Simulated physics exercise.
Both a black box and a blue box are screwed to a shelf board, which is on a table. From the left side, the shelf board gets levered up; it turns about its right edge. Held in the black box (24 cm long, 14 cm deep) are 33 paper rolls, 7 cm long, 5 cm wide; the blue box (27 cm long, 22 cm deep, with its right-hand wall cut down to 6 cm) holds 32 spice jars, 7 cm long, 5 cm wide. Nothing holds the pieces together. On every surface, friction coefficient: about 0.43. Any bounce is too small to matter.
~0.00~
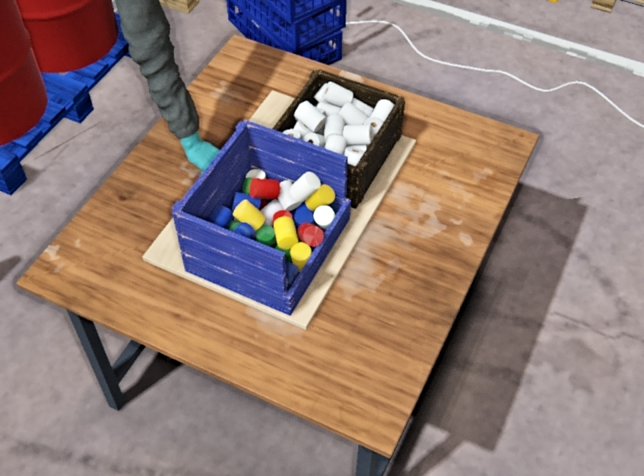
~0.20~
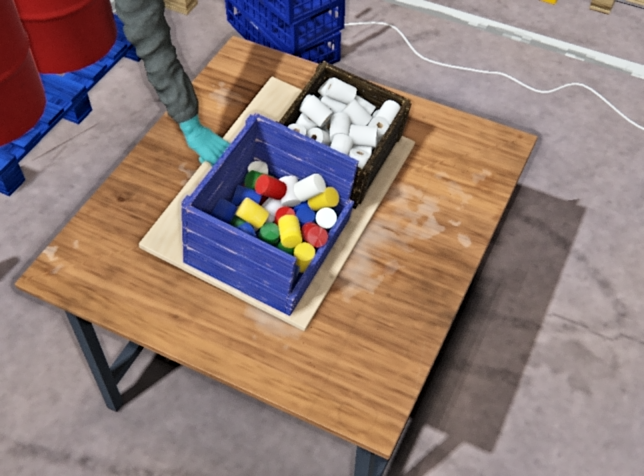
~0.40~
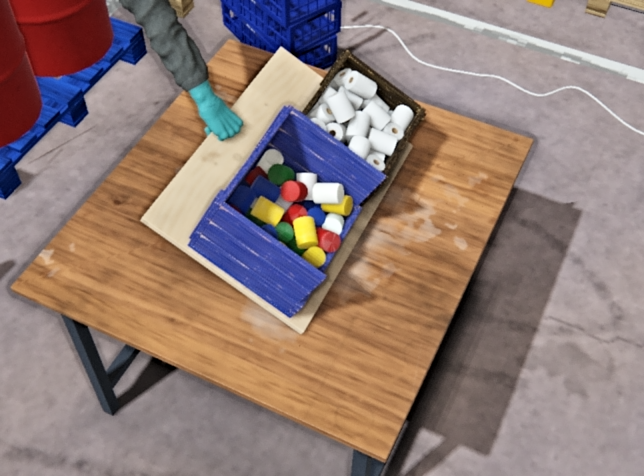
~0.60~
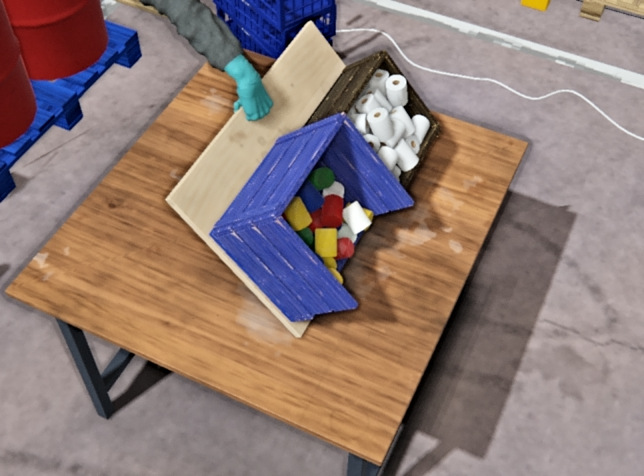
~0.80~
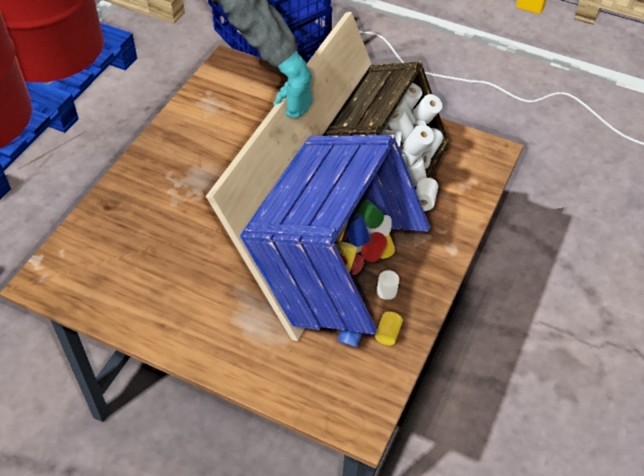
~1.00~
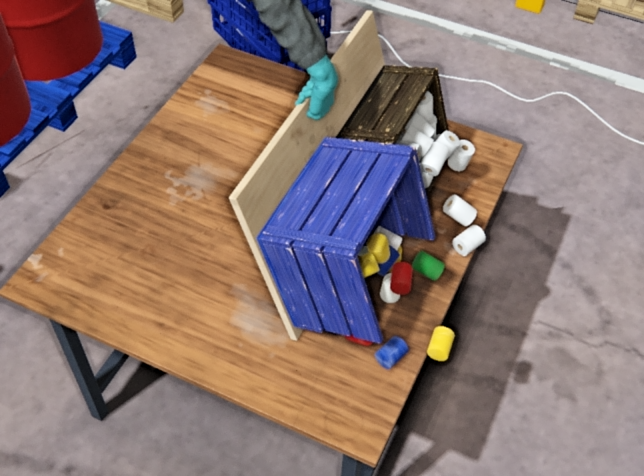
The video shows a gloved hand levering up the left side of a board on a wooden table, tilting a blue box of colourful cylinders and a dark box of white rolls rightward until pieces from both spill onto the tabletop.
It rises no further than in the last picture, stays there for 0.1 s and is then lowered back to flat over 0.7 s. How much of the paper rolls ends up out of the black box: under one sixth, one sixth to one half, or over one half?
Half to five sixths remain.
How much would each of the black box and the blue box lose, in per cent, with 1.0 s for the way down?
Black box 30, blue box 70 per cent.
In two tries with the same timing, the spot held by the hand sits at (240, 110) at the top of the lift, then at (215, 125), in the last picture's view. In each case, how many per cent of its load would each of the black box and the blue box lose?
Black box: 10 %, then 0 %; blue box: 30 %, then 20 %.
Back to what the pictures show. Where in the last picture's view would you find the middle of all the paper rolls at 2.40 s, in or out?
I'd put it close to (343, 173).
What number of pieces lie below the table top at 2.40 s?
Around 18, roughly.
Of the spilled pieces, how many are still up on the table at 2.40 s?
Some 16 in number.
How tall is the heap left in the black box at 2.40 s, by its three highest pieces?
Height: About 12 cm.
After 1.22 s, tilt 67°; the black box is down by 11 of 33 and the blue box is down by 13 of 32.
After 1.50 s, tilt 29°; the black box is down by 11 of 33 and the blue box is down by 22 of 32.
After 1.90 s, tilt 0°; the black box is down by 12 of 33 and the blue box is down by 22 of 32.
Final count (at 2.40 s), the black box is down by 12 of 33 and the blue box is down by 22 of 32. Asked share, 12 of 33, 36 per cent.
